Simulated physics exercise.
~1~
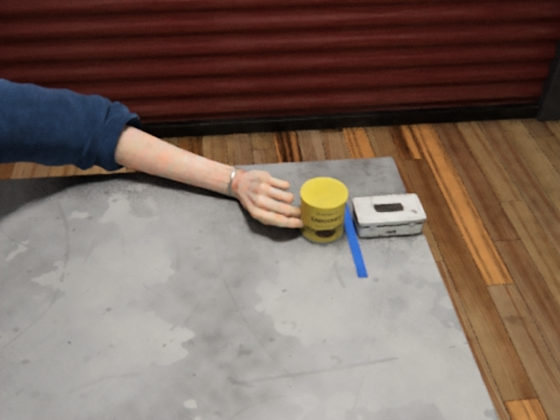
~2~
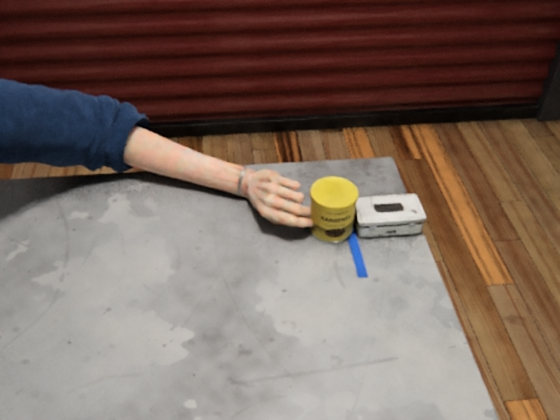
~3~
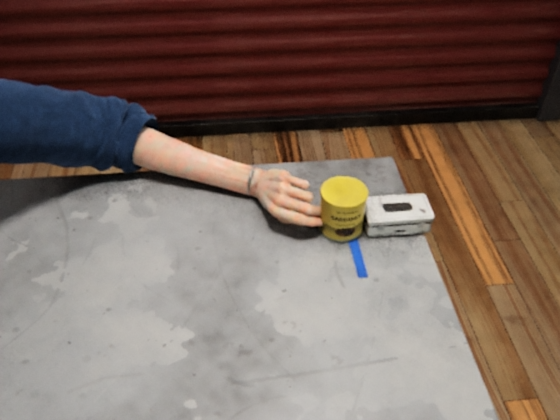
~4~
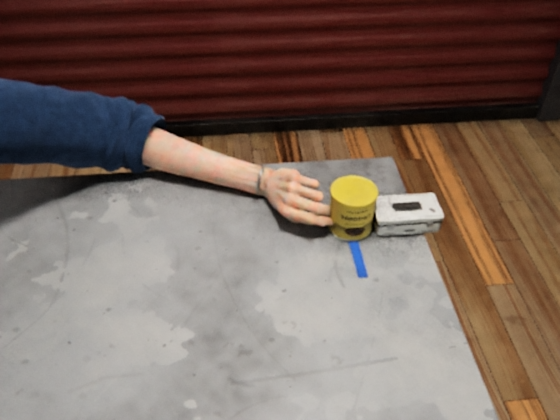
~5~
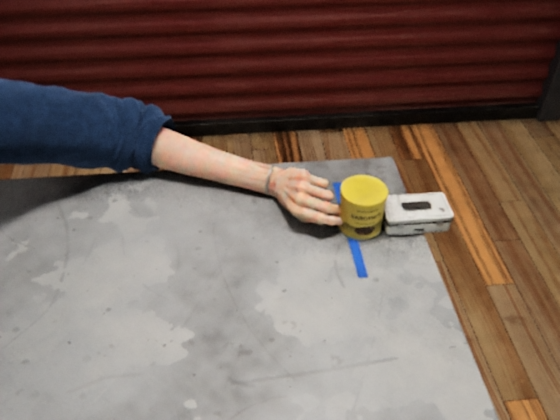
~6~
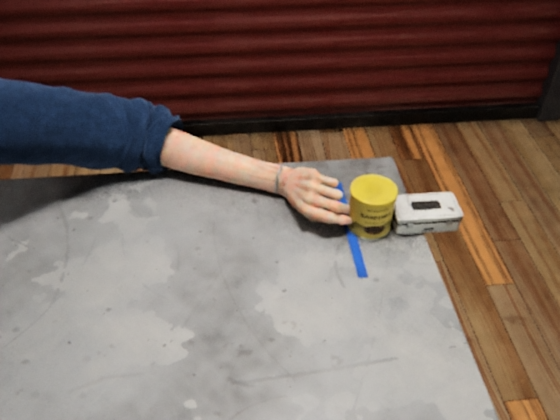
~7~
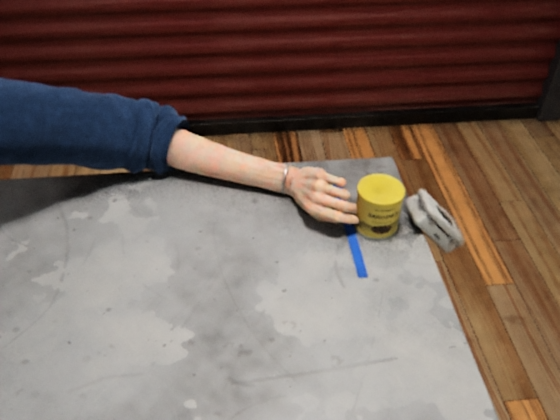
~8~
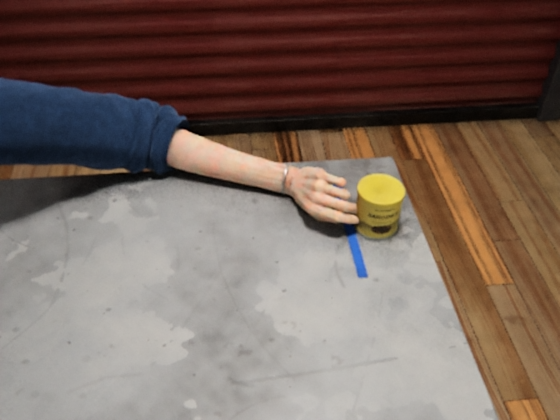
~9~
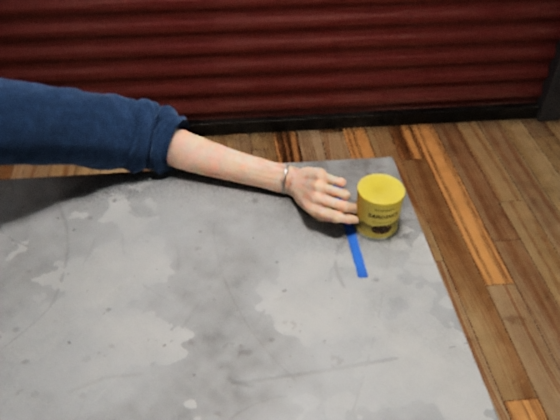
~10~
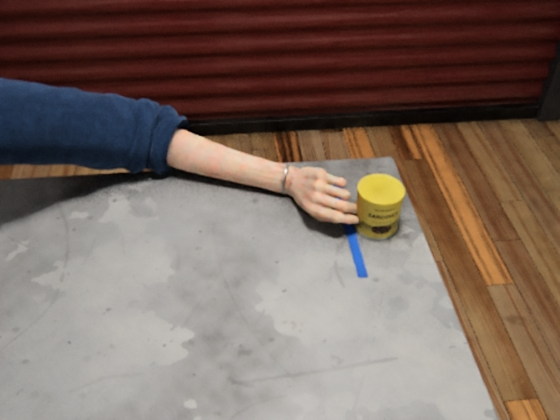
On a gray table, a hand pushes a yellow pot right, knocking a white case off.
